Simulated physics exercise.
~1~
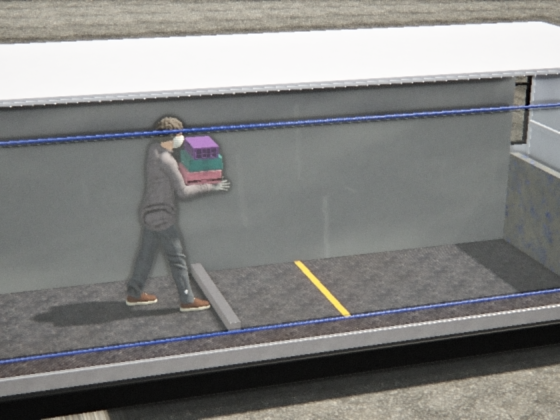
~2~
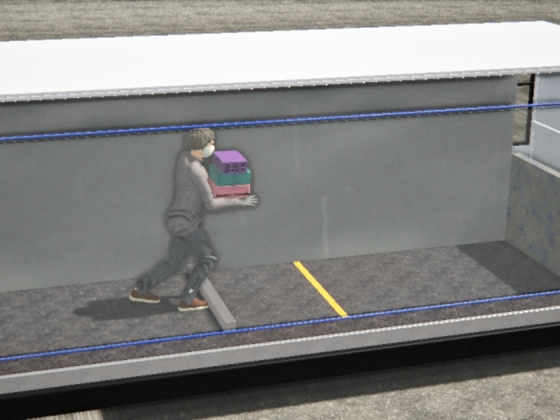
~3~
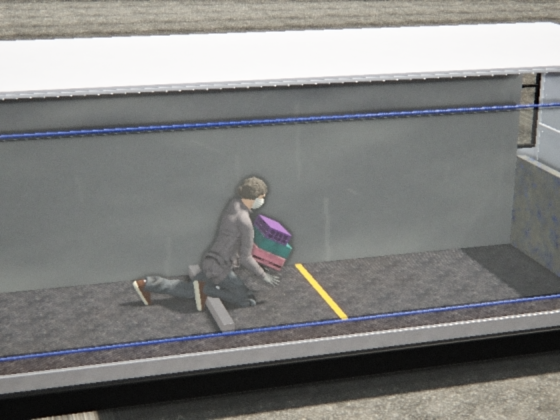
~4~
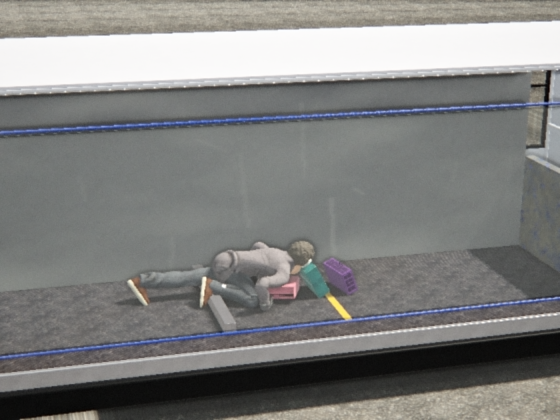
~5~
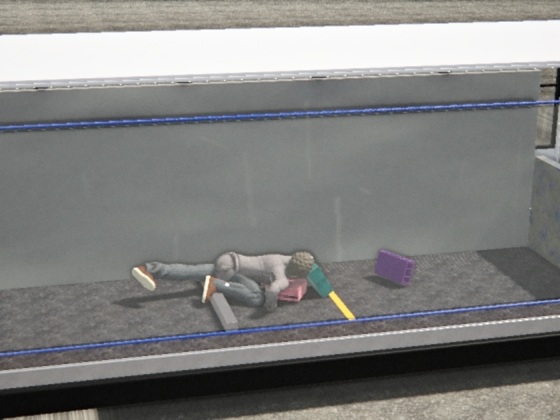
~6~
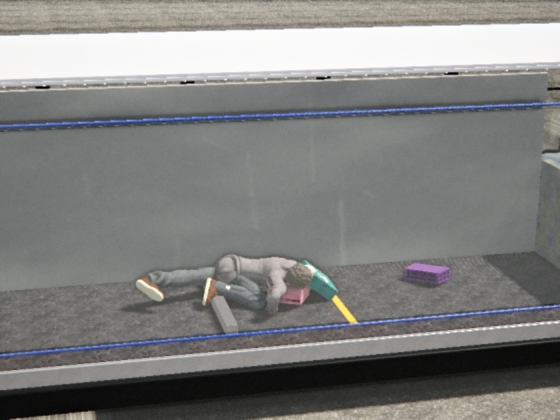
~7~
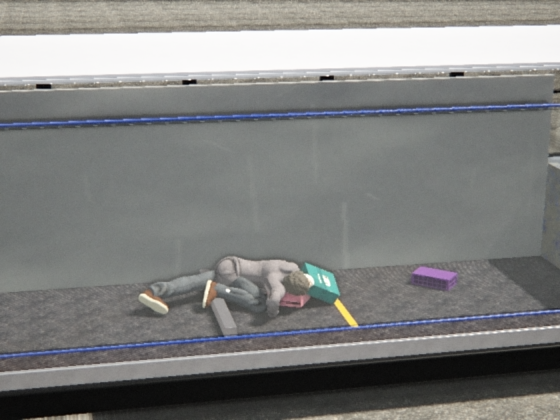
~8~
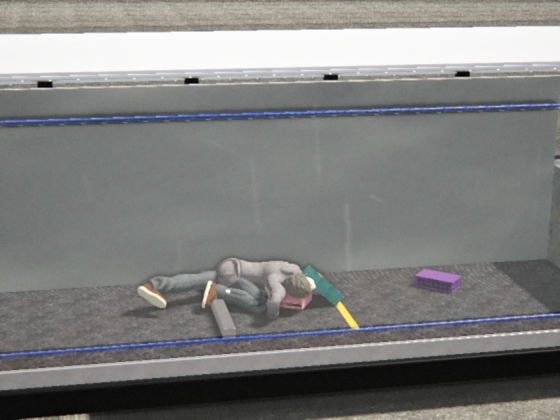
A person carrying three stacked boxes pitched forward over a low rail and collapsed face down, spilling the stack. The purple box tumbled right, past the yellow line, while the person lay still with their head just short of it beside the pink and teal boxes.
